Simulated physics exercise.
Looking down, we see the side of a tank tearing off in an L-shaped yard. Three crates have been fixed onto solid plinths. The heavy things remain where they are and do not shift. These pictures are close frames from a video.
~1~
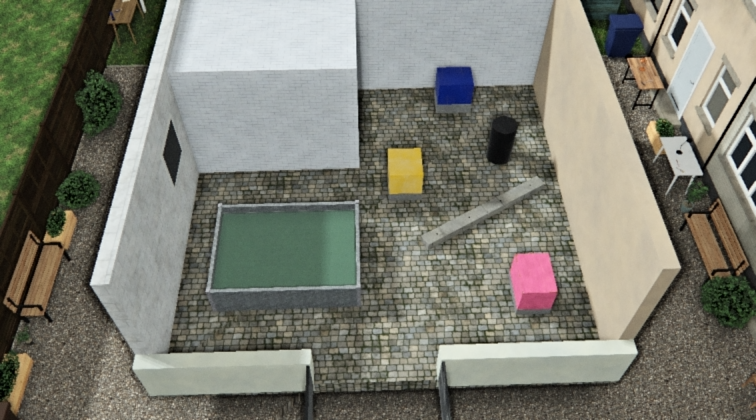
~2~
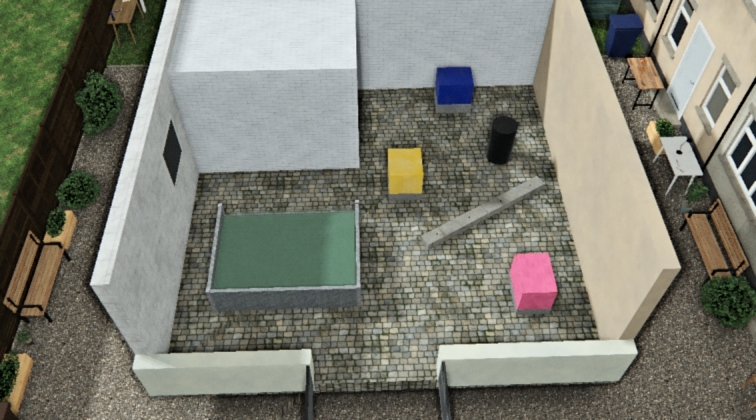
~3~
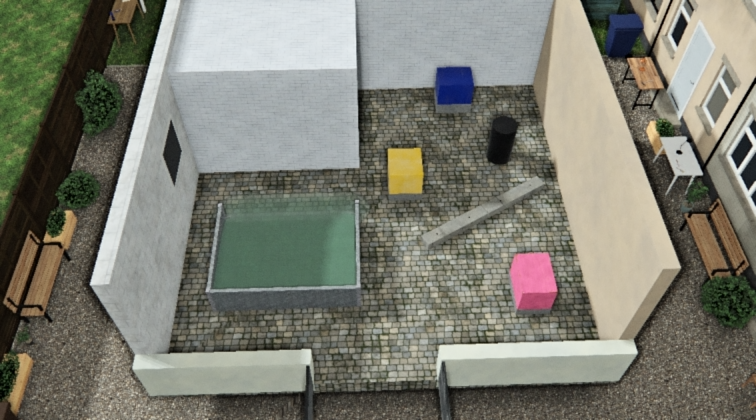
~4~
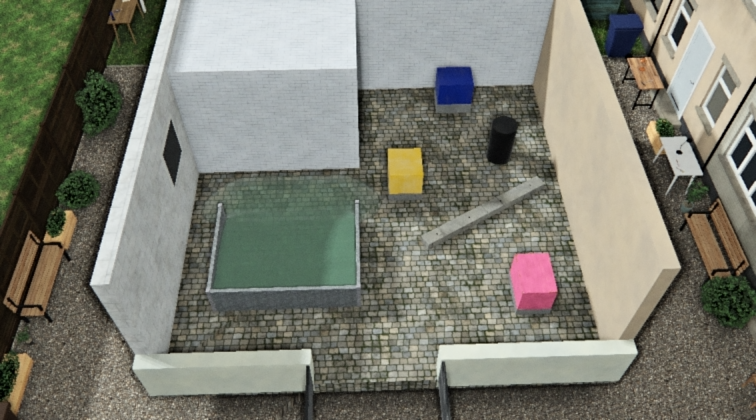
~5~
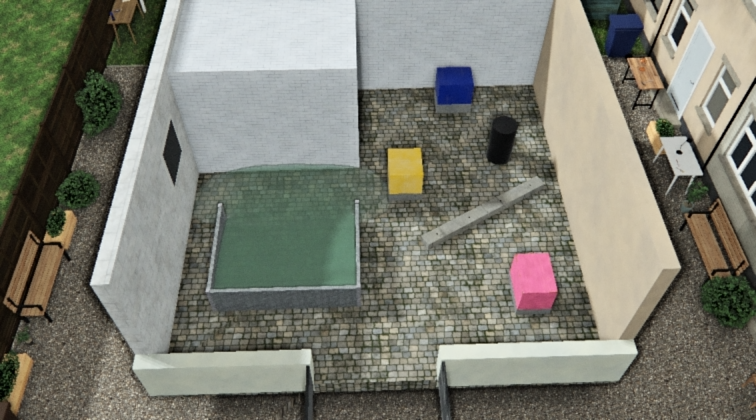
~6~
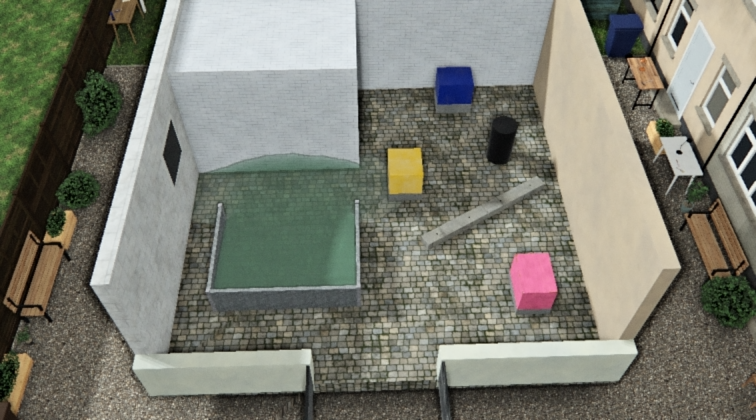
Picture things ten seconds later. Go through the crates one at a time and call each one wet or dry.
The blue crate is dry. The yellow crate is wet. The pink crate is dry.
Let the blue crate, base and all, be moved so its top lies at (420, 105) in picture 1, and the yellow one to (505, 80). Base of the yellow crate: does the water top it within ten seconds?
The yellow crate is untouched.
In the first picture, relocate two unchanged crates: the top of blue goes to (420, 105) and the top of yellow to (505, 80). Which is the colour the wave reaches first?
First comes the blue one.
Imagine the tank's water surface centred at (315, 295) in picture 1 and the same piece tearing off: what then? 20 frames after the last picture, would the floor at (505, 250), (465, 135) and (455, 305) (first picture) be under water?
The first spot is not reached, the second inundated, and the third not reached.
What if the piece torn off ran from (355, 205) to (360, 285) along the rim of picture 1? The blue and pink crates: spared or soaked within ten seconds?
I expect blue remains untouched while pink goes wet.
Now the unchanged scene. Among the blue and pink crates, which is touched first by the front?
It is the crate marked blue.
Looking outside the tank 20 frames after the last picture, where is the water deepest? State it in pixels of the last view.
Somewhere close to (167, 365).
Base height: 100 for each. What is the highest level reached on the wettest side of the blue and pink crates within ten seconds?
About 40 % and 60 %.
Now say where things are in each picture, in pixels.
The first picture shows the water tank at (287, 247) is whole and still.
In the second picture, water pours out on the water tank's far side and has run to (360, 219).
In the third picture, the front is at (222, 206), out from the gap on the water tank's far side.
In the fourth picture, water pours out on the water tank's far side and has run to (214, 199).
In the fifth picture, the front is at (195, 202), out from the gap on the water tank's far side.
In the sixth picture, the front is at (200, 175), out from the gap on the water tank's far side.
A moment on, water covers 15 % of the floor; the blue crate not reached, the yellow crate water round its plinth, the pink crate not reached.
Next, water covers 30 % of the floor; the blue crate water round its plinth, the yellow crate water round its plinth, the pink crate not reached.
Then, water covers 60 % of the floor; the blue crate water round its plinth, the yellow crate water round its plinth, the pink crate not reached.
Later, water covers 80 % of the floor; the blue crate water round its plinth, the yellow crate water round its plinth, the pink crate water round its plinth.
In the end, water covers 95 % of the floor; the blue crate stayed above the water, the yellow crate was topped, the pink crate stayed above the water.
